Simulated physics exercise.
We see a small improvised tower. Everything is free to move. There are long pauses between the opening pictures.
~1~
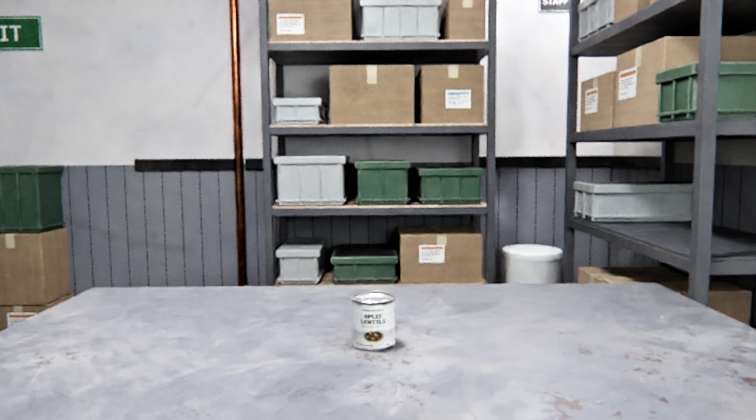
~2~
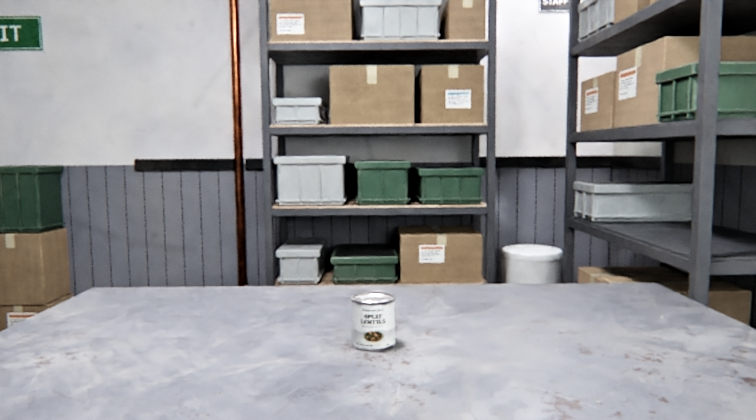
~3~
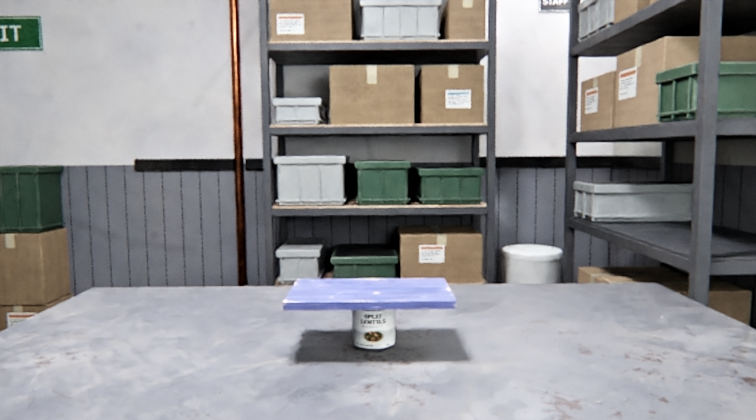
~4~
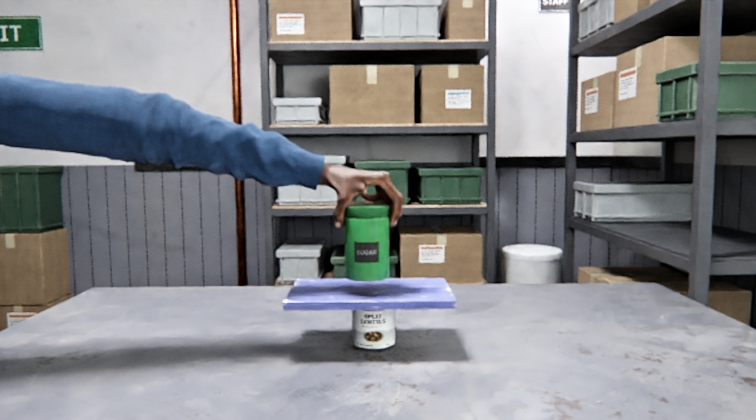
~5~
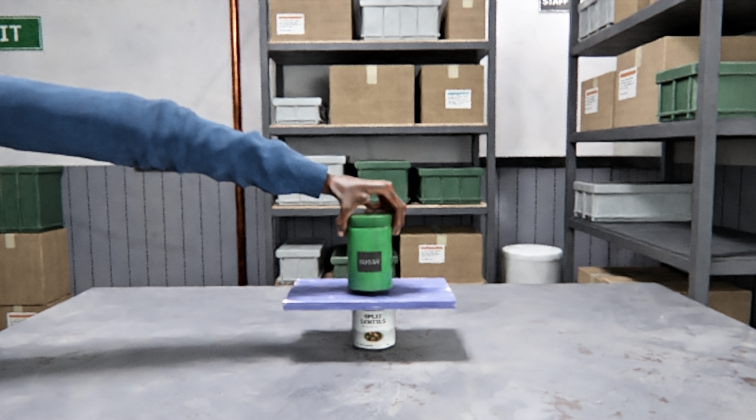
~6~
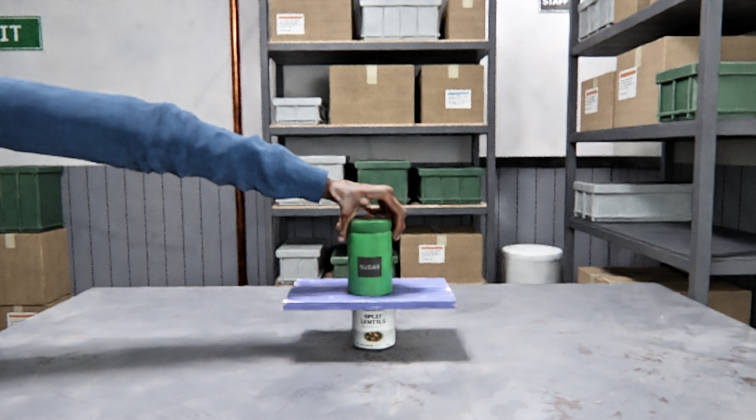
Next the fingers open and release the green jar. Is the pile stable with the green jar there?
As it turns out, it holds.
Then, 0.70 s past the last view, nothing moves.
Then, 1.70 s past the last view, green jar resting near (370, 256).
Finally, all 3 still in place. Final places as the last picture's camera would see them, green jar near (370, 256). The stack stays up.
